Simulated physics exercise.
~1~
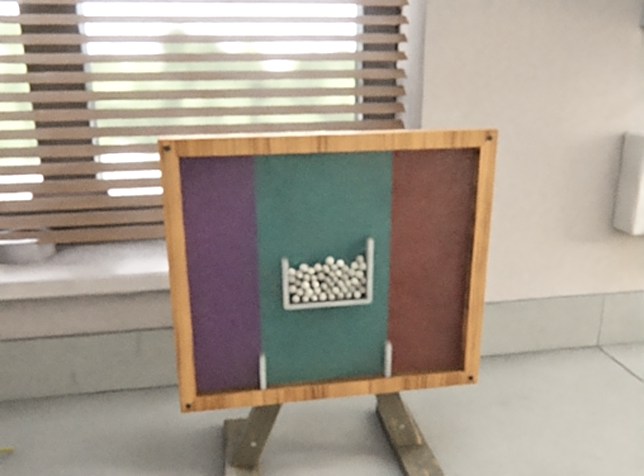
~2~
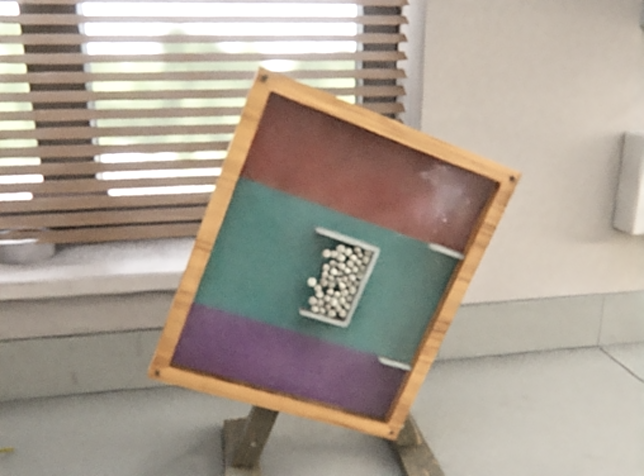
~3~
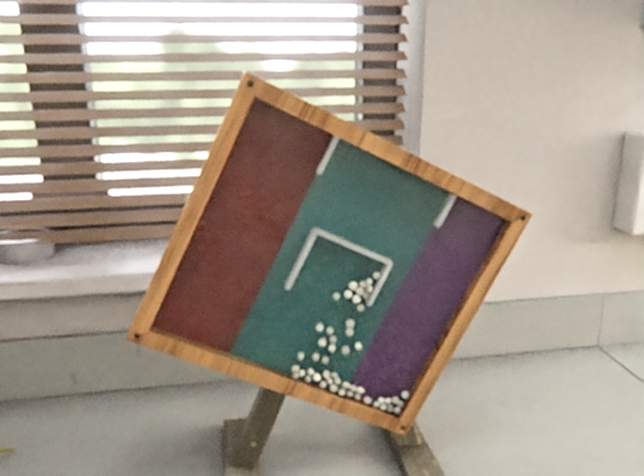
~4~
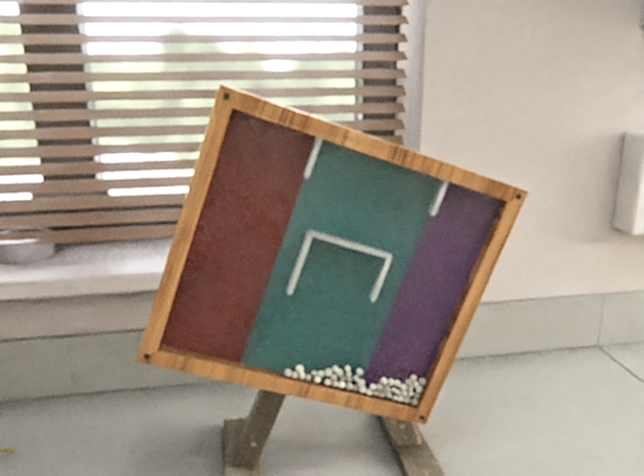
On a counter by a window, a striped display case turning anticlockwise, small pale beads spilling from a bracket onto the lower edge.
